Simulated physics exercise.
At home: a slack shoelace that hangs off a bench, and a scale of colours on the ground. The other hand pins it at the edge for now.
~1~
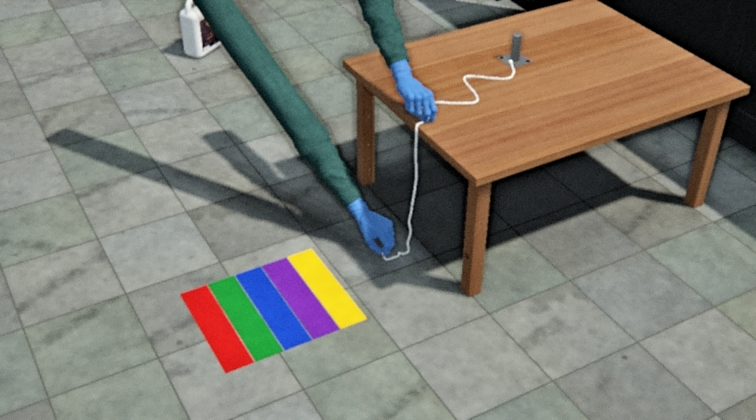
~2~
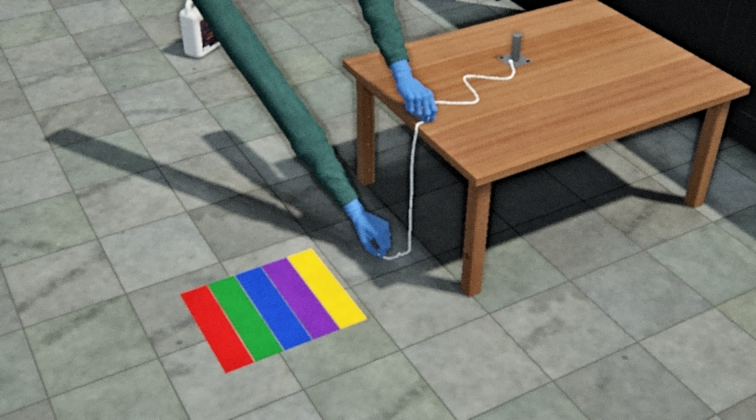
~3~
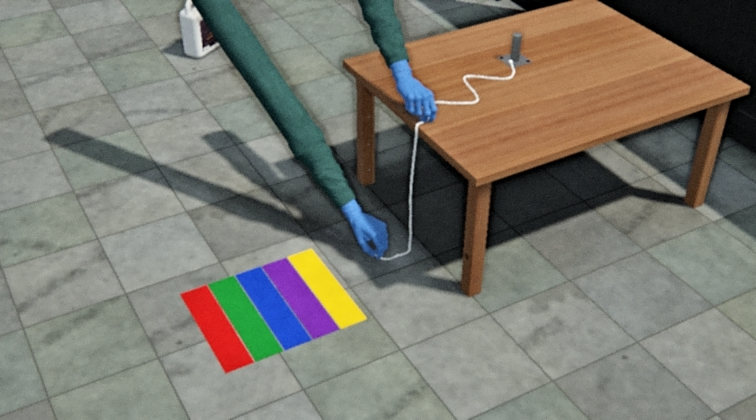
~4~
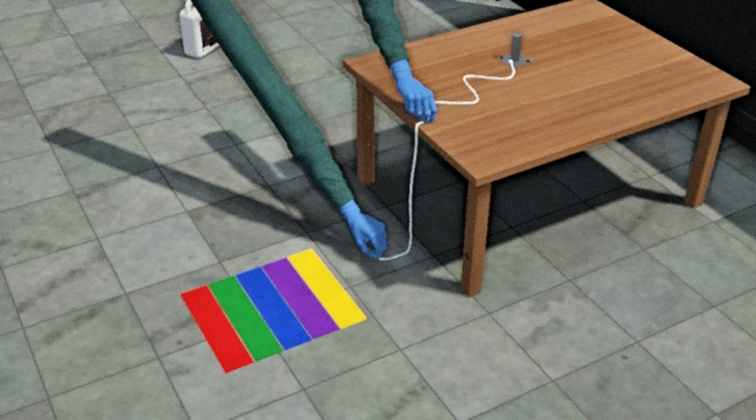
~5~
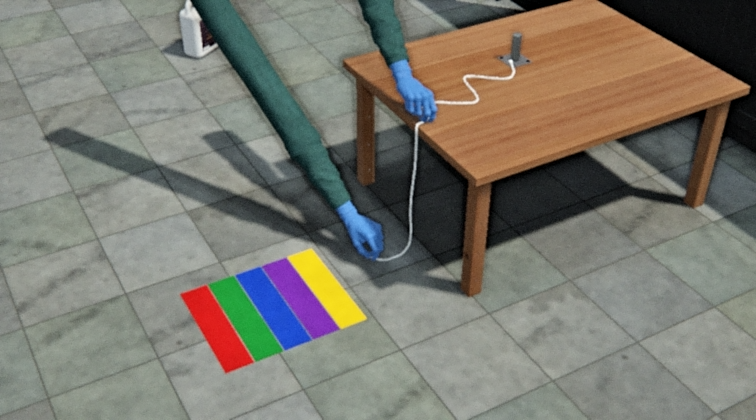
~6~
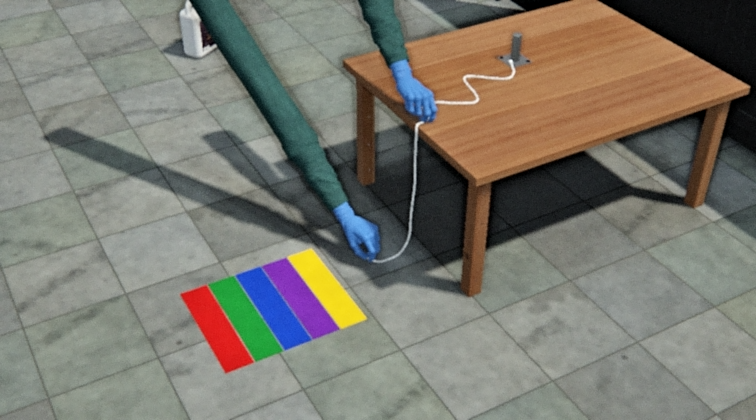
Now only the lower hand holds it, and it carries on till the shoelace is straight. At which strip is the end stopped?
It halts on the red strip.
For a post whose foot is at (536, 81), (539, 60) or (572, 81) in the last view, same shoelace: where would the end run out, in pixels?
The places are (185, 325), (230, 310) and (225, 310).
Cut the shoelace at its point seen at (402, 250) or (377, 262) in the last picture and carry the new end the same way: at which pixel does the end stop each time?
In that order: (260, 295) and (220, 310).
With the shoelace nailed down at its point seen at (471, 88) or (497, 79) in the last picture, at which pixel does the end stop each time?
Near (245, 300) and (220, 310).
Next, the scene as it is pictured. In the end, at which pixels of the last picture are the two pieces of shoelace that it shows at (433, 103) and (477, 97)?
Near (389, 133) and (428, 104).
Soon after, end near (258, 298); over blue.
Then, end near (225, 310); over red.
At full stretch, end near (204, 317); over red. Over red.
